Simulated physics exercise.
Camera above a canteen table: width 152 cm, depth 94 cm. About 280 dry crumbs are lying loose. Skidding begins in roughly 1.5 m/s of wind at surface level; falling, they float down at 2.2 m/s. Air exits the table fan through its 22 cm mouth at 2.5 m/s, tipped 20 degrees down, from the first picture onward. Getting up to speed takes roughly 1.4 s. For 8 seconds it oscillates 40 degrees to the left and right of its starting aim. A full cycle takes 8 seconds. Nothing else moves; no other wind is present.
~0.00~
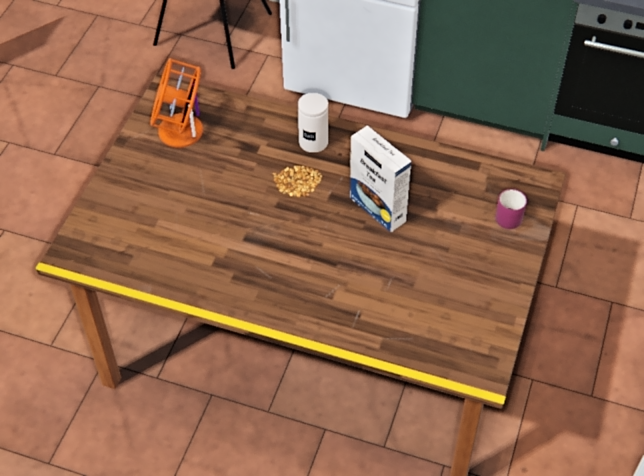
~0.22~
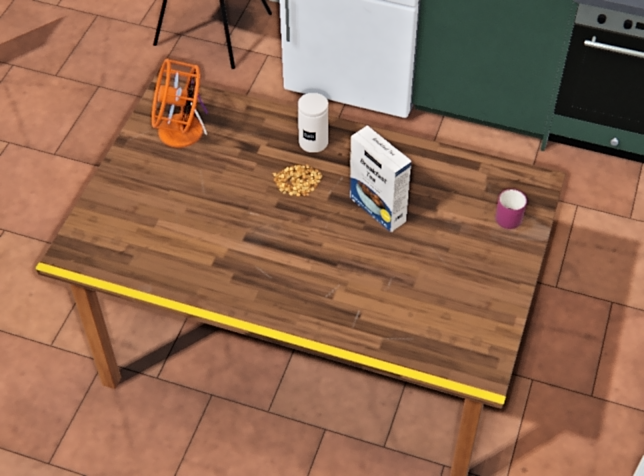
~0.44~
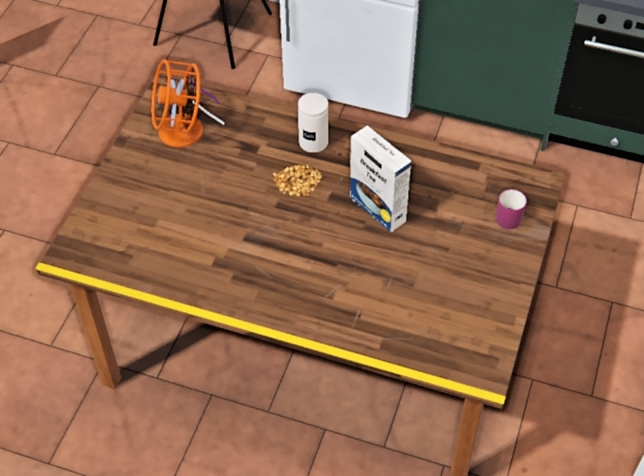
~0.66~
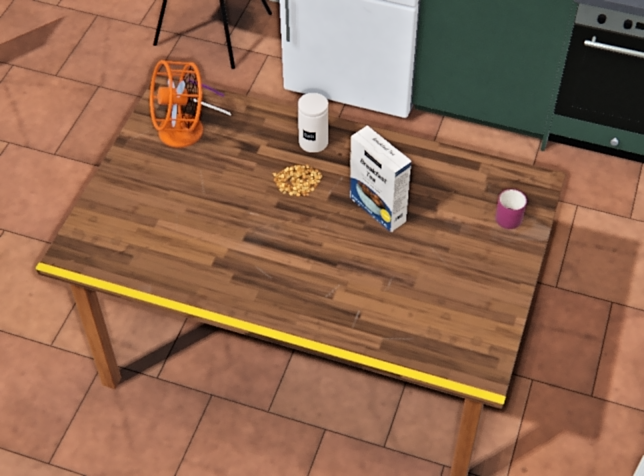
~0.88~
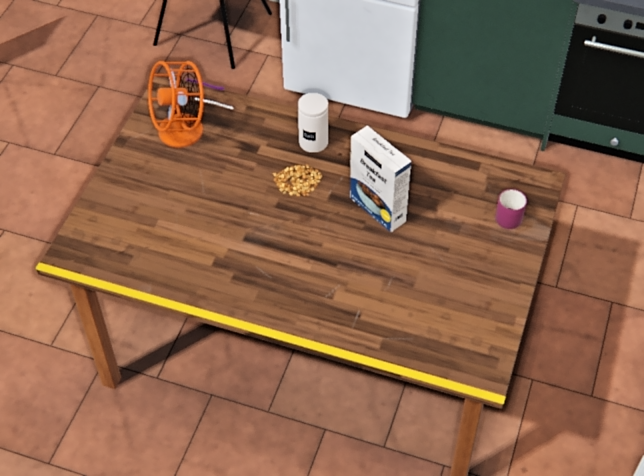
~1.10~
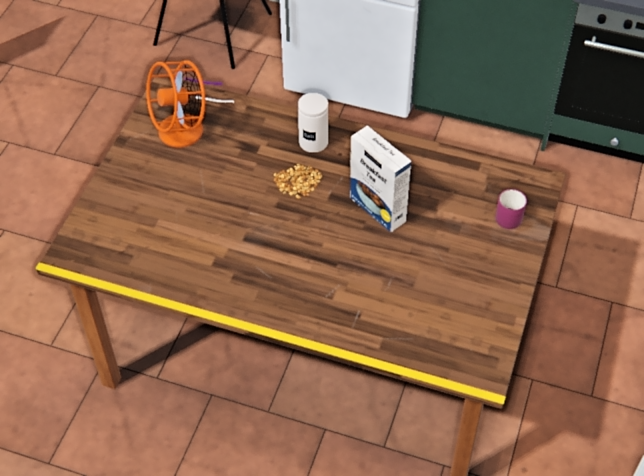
The orange table fan turns its head gradually towards the back of the wooden table, while the pile of dry crumbs, the white jar, the carton and the purple cup all stay still.
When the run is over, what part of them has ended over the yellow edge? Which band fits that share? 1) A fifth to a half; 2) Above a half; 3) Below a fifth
3.
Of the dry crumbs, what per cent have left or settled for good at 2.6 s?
Near 0 %.
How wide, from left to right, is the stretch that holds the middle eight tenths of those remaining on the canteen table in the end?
Roughly 50 cm.
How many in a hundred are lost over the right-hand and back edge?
Estimate: Right-hand ~ 80 %; back ~ 0 %.
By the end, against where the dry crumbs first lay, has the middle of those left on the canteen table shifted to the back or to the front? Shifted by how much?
It drifted forwards, around 5 cm in all.
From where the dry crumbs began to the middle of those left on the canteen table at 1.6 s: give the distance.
Roughly 0 cm.
After 1.6 s, 100 % are still on the top, 0 % are over the yellow edge; the middle of those left on the top is near (303, 185).
After 2.6 s, 100 % are still on the top, 0 % are over the yellow edge; the middle of those left on the top is near (303, 185).
After 4.4 s, 100 % are still on the top, 0 % are over the yellow edge; the middle of those left on the top is near (344, 213).
After 8.0 s, at the end, 0 % are over the yellow edge; the middle of those left on the top is near (404, 204).
